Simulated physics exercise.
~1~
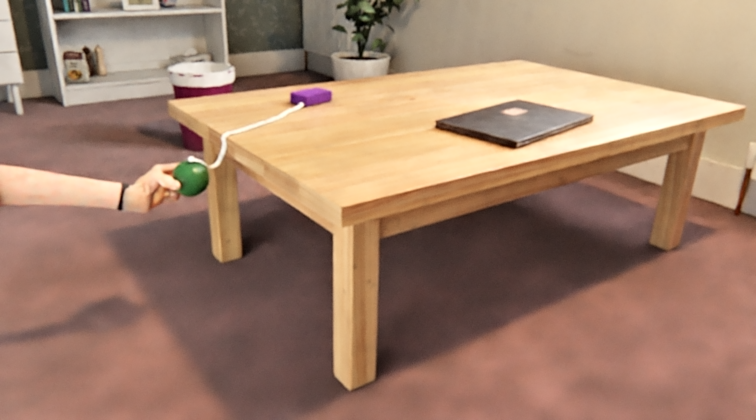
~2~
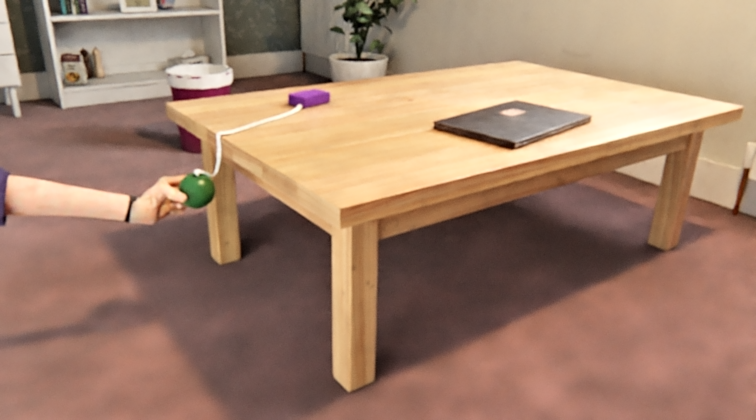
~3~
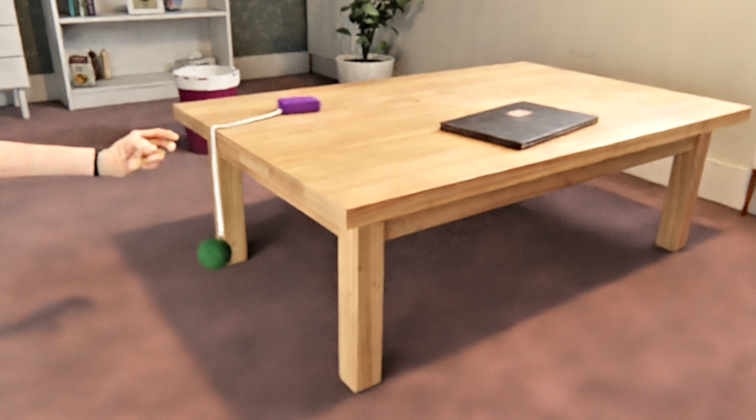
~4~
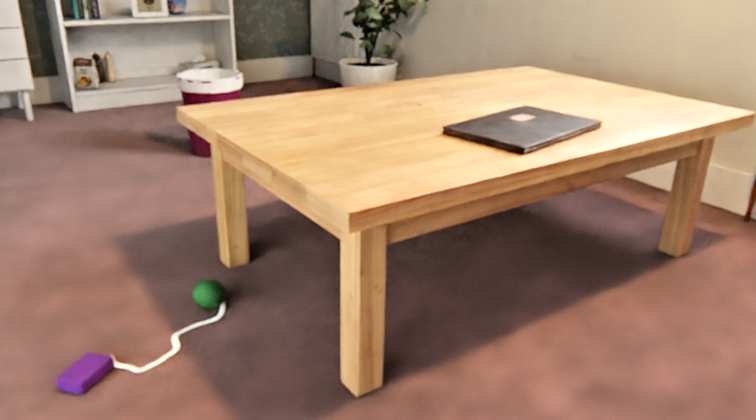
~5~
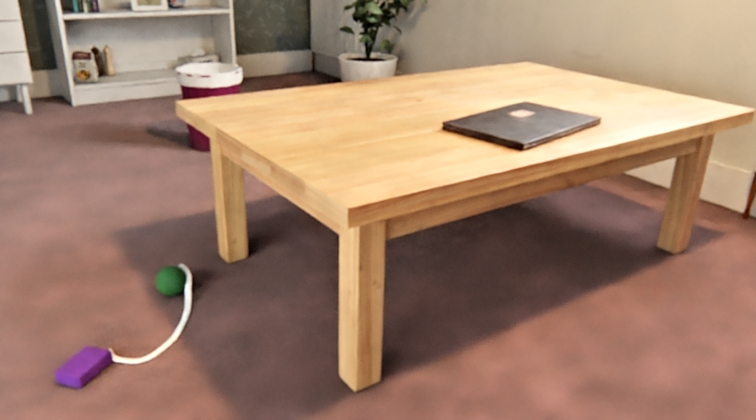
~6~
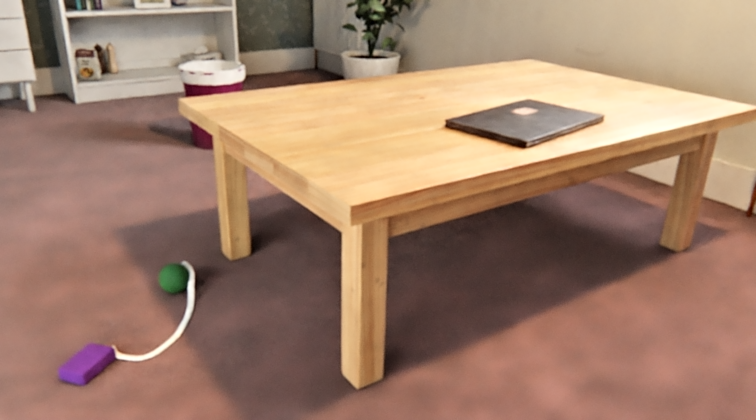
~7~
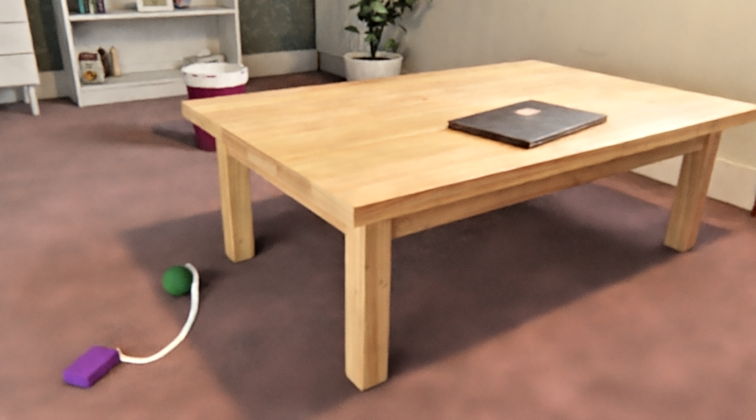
At first, a hand at the left holds a green ball-like object beside a wooden table, with a white ribbon running from it to a purple block on the tabletop, near a black laptop. The hand shifts slightly right and down, then lets go and draws back. The green object drops beside the table, and the ribbon hangs over the edge as the block turns. Next, the block is off the table and on the floor at the left. The green object rolls a little left and settles, the ribbon curving between them, while the laptop stays put on the table.
